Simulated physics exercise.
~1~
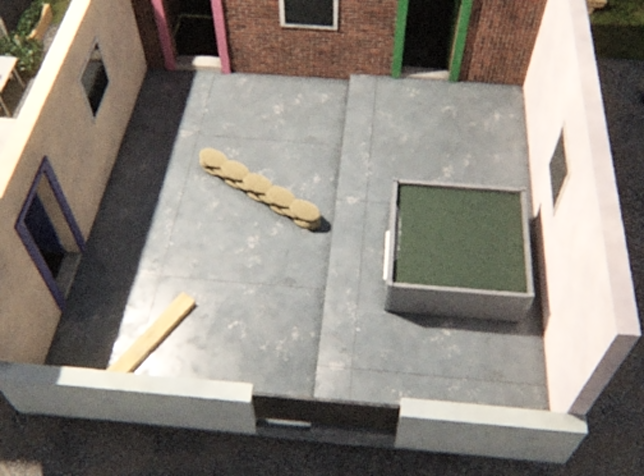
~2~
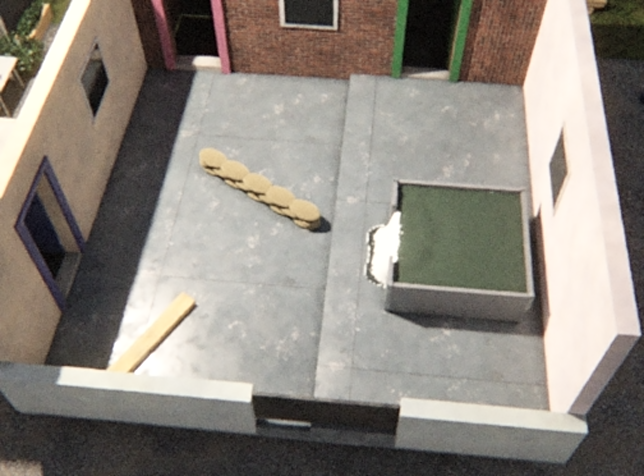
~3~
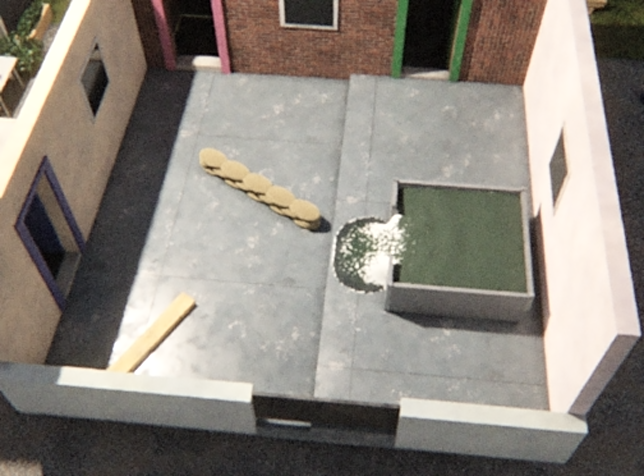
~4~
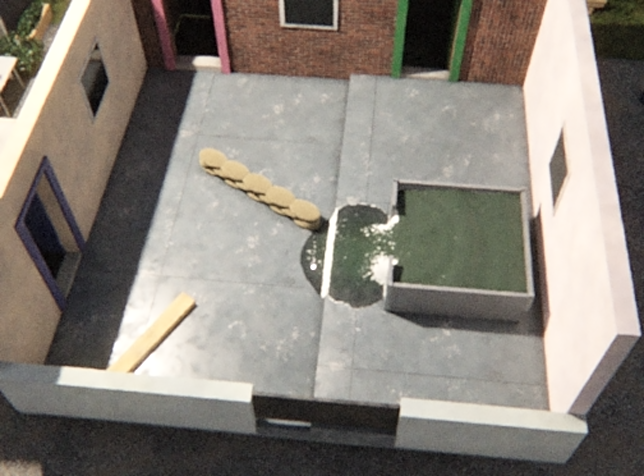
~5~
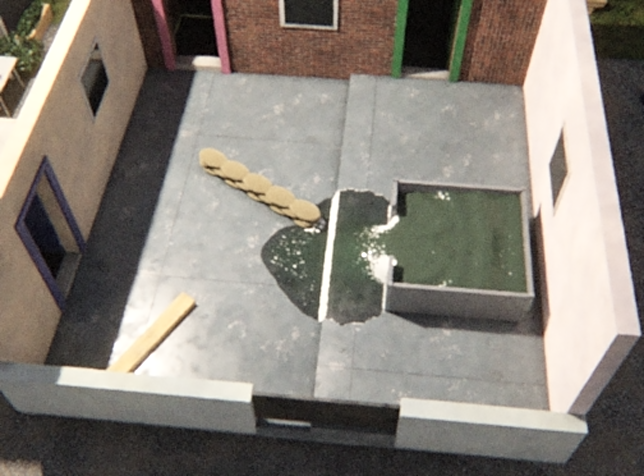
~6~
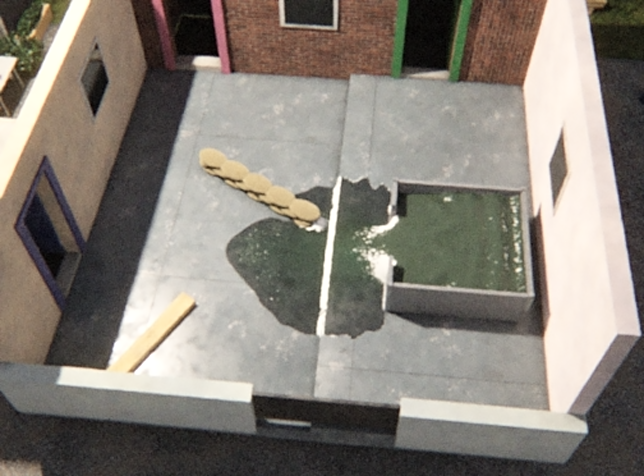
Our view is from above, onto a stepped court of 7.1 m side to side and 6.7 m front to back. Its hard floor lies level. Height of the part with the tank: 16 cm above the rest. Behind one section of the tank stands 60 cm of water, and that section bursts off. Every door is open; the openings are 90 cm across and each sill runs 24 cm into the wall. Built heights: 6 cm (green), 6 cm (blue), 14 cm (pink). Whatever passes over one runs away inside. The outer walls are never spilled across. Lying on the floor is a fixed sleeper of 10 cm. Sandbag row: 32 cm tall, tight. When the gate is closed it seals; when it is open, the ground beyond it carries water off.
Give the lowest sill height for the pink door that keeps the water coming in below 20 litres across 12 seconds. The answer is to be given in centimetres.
I would say about 6.5 cm.
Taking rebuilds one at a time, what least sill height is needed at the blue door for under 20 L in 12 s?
At the blue door it takes roughly 16 centimetres.
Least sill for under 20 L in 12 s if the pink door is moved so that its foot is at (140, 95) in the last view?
About 7.0 cm.
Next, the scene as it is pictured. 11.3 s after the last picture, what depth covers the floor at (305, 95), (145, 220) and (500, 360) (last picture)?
Taking the spots in order: About 10, 7 and 0 centimetres.
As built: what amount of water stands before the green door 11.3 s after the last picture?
Lab note: Depth approx. 0.0 cm.
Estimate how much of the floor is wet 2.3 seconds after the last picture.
Approximately 55 % of it.
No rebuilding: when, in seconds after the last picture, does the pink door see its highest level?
Around 5.0 s.
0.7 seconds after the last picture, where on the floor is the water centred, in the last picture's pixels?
Around (403, 258).
Then, 0.7 s after the last picture water covers 25 % of the floor, deepest (34 cm) near (382, 252); it has not reached the pink door.
Then, 2.3 s after the last picture water covers 55 % of the floor, deepest (21 cm) near (382, 252); it has not reached the pink door.
Then, 11.3 s after the last picture water covers 60 % of the floor, deepest (12 cm) near (334, 167); 8 cm at the pink door, 0 litres in over its 14 cm sill.
At the pink door as built, the water peaked near 10 cm, 4.9 s after the last picture.
Run again over the same 12 s with other heights there, 40 litres in over 5.5 cm, 11 litres over 7.5 cm. The limit of 20 litres is kept from about 6.5 cm up.
